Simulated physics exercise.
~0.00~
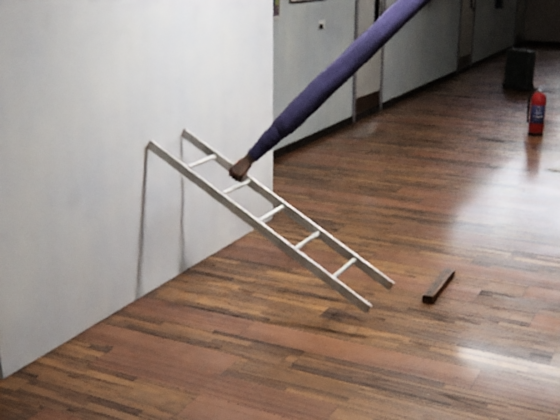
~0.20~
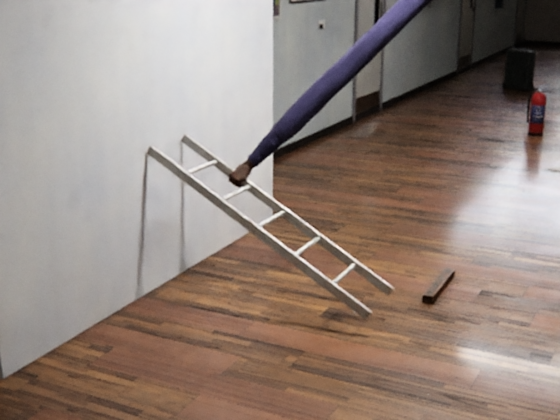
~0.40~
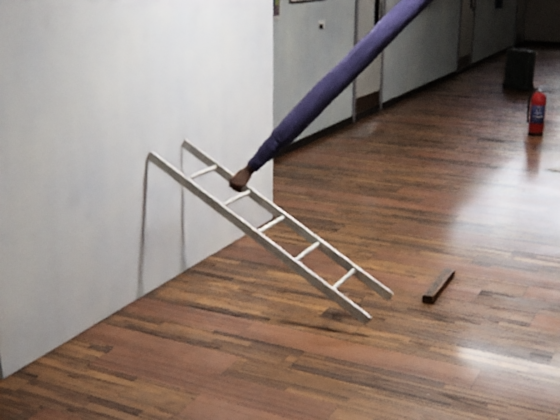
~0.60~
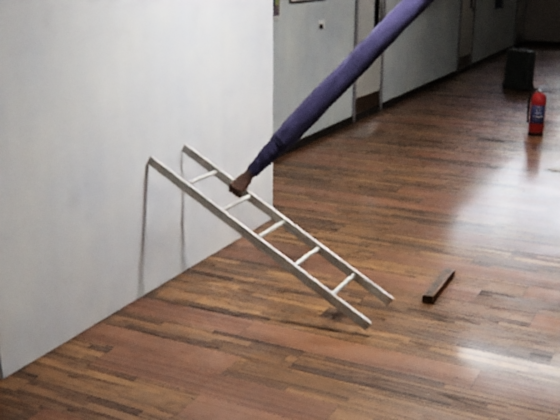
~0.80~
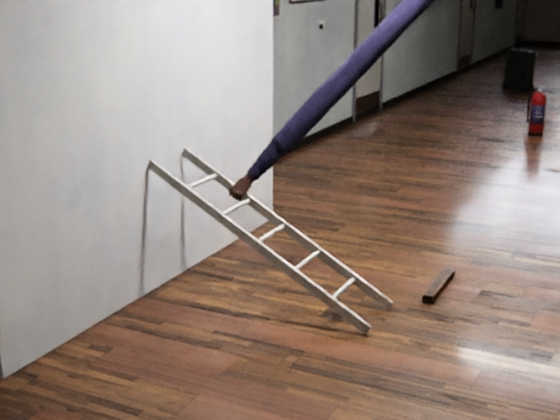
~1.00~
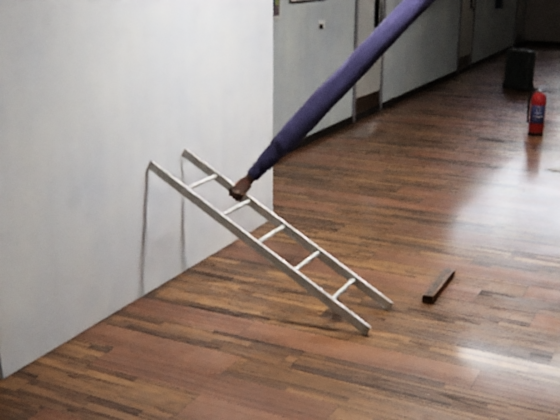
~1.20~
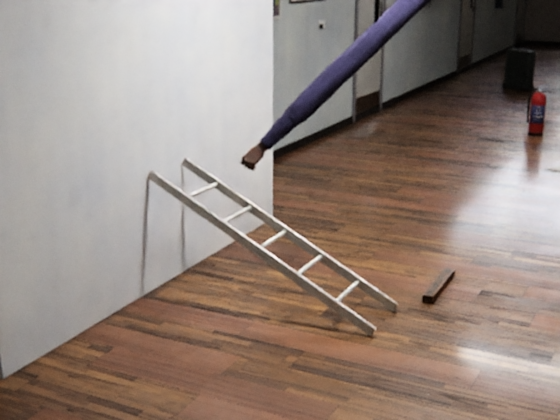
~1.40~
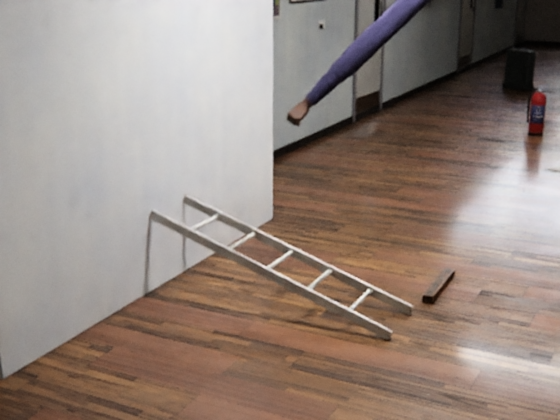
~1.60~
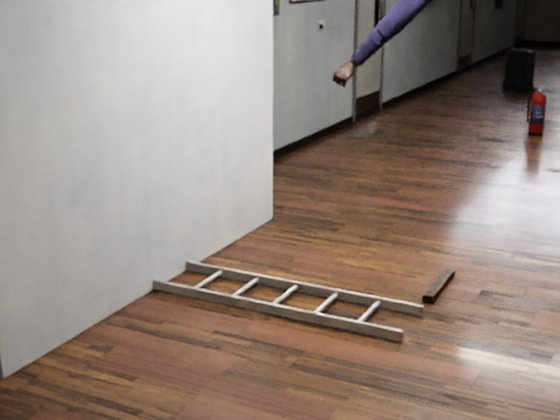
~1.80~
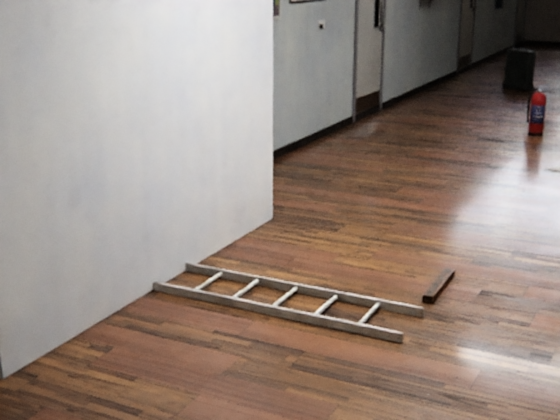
A hand lowers a ladder against a wall, lets go, and it slides down flat.
